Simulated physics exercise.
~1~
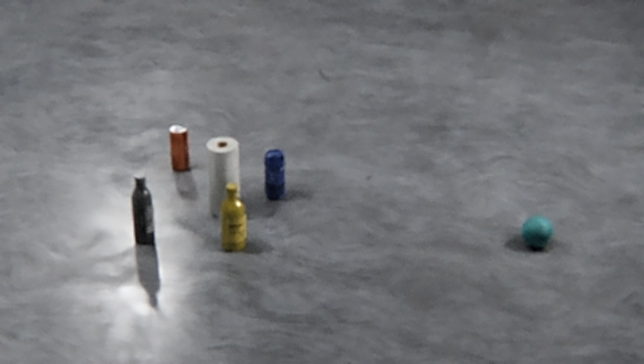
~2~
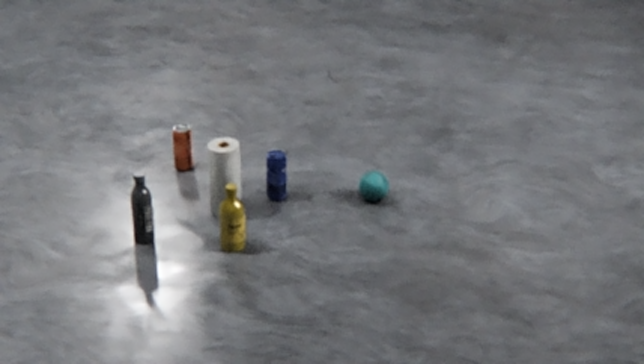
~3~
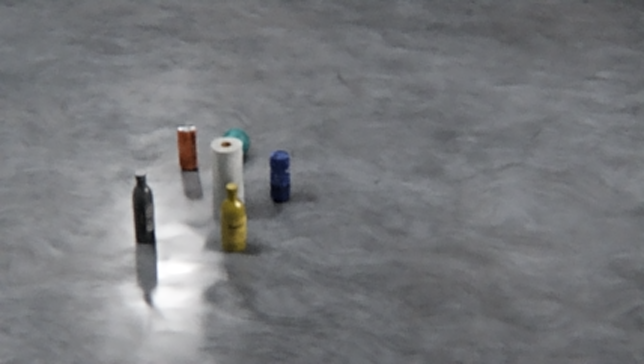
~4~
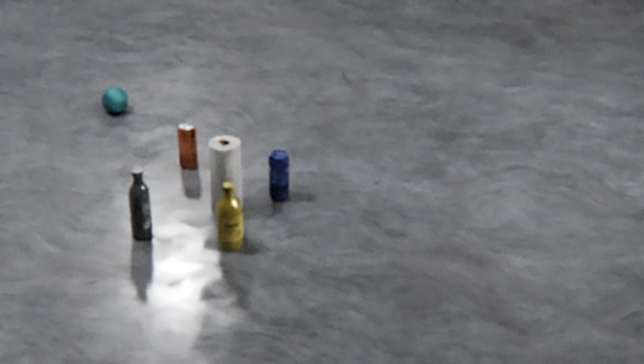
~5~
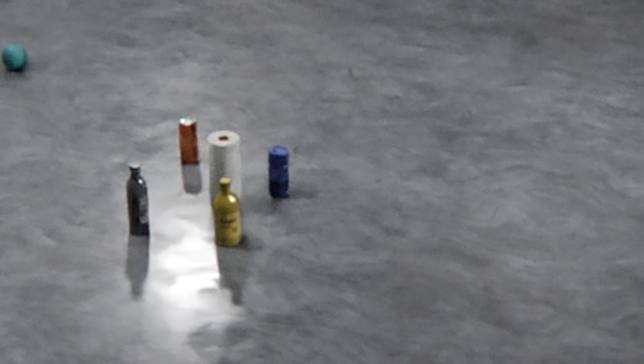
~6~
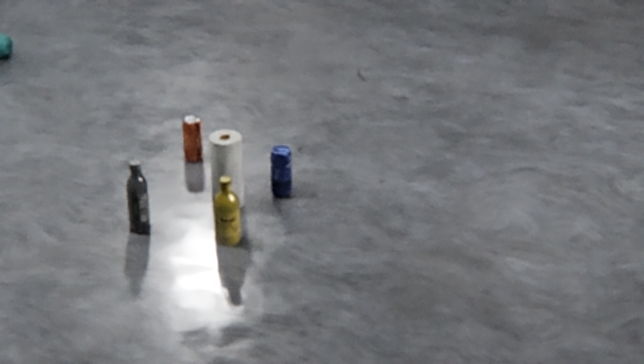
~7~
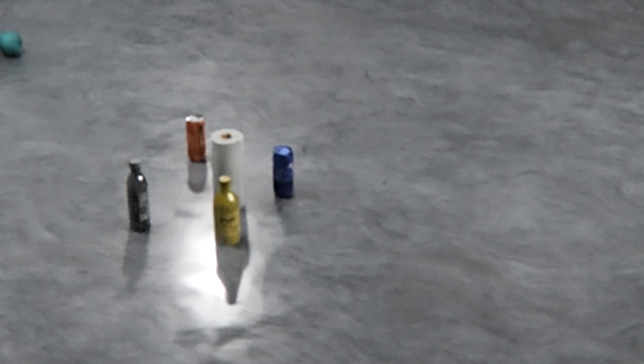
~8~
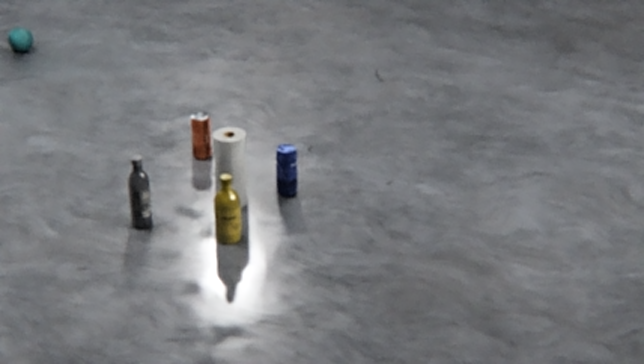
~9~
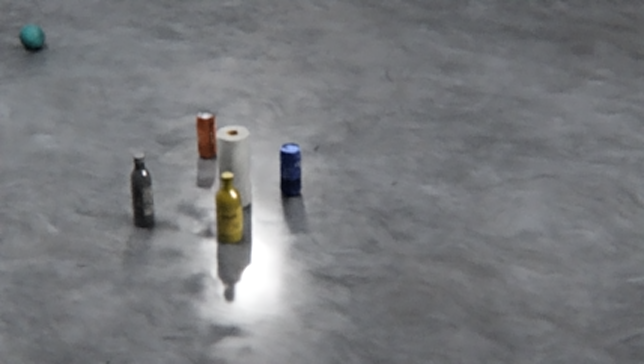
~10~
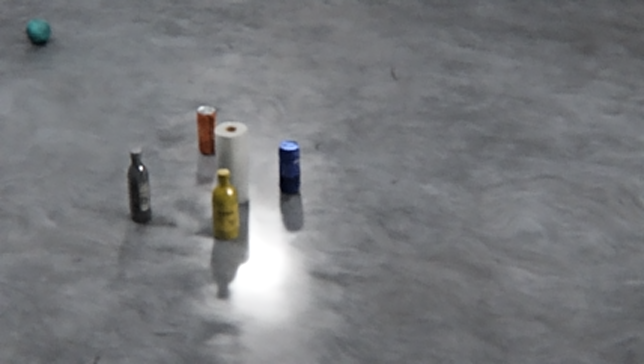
On a mottled grey floor, a turquoise ball rolling left behind the standing bottles, cans and white roll, leaving all five upright.
